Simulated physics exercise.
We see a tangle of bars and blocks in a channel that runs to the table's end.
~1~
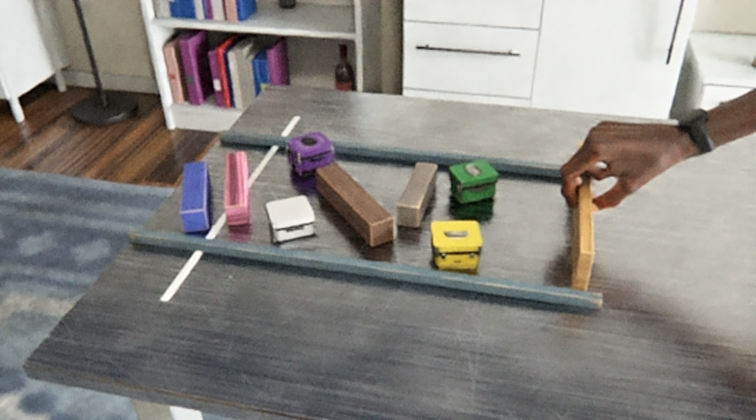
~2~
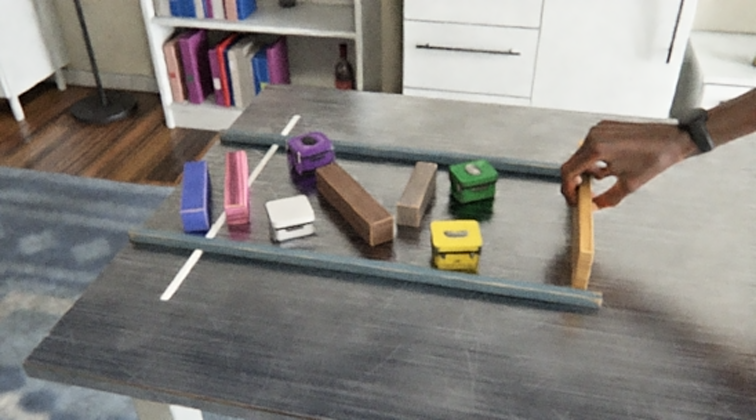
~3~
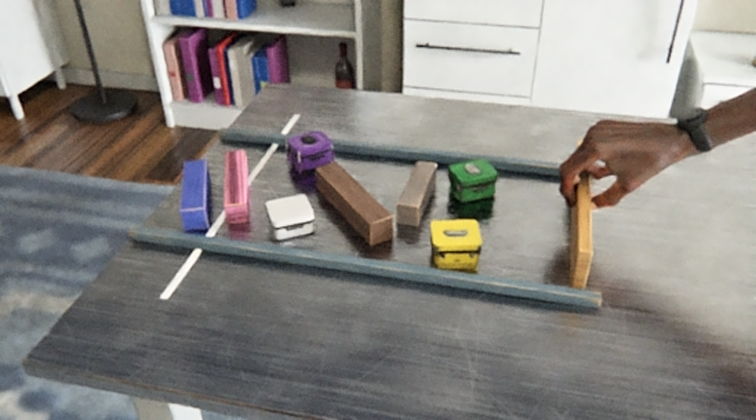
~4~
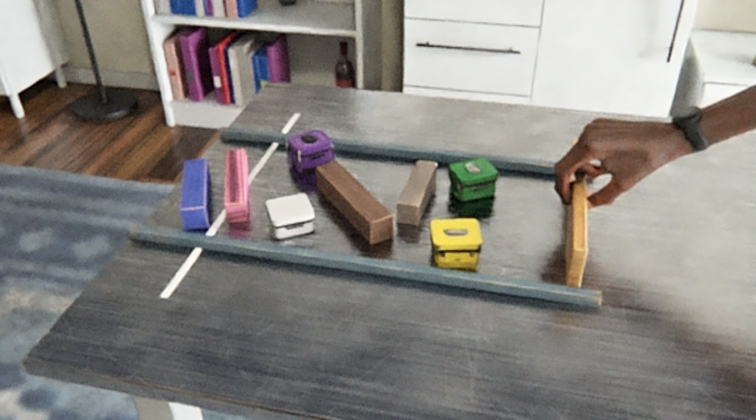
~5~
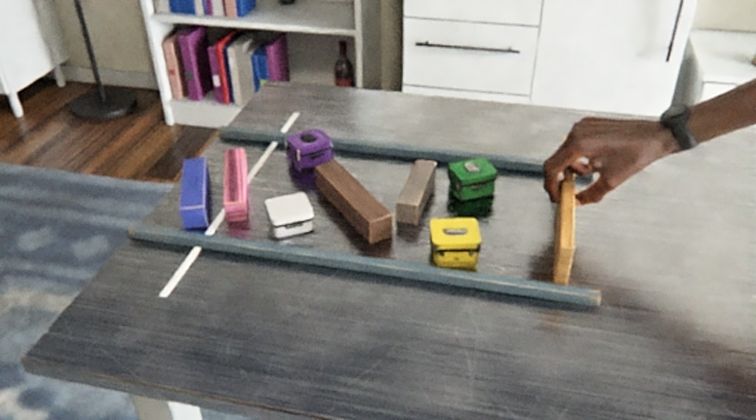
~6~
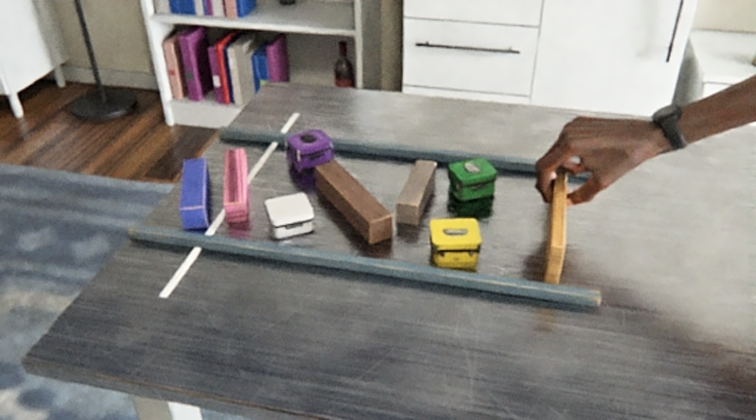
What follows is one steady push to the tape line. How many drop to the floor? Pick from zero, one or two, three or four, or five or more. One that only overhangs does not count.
The number that fall off is three or four.
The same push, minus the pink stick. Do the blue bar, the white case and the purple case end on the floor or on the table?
The blue bar comes down; the white case goes over; the purple case holds on.
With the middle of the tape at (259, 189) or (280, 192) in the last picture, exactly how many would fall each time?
In that order 2 and 1.
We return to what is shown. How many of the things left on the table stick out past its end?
The number is 2.
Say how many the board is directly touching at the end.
3 of them.
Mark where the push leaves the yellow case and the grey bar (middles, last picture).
Near (200, 206) and (217, 173).
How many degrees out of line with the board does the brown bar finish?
Some 10 degrees.
Soon after, none off yet; blue bar at rest near (195, 192); pink stick at rest near (236, 183); purple case at rest near (310, 151).
After that, none off yet; blue bar displaced a little near (182, 191); pink stick displaced a little near (215, 182); purple case displaced a little near (291, 146).
In the end, the number that fall off is three or four; gone, white case, pink stick and blue bar.
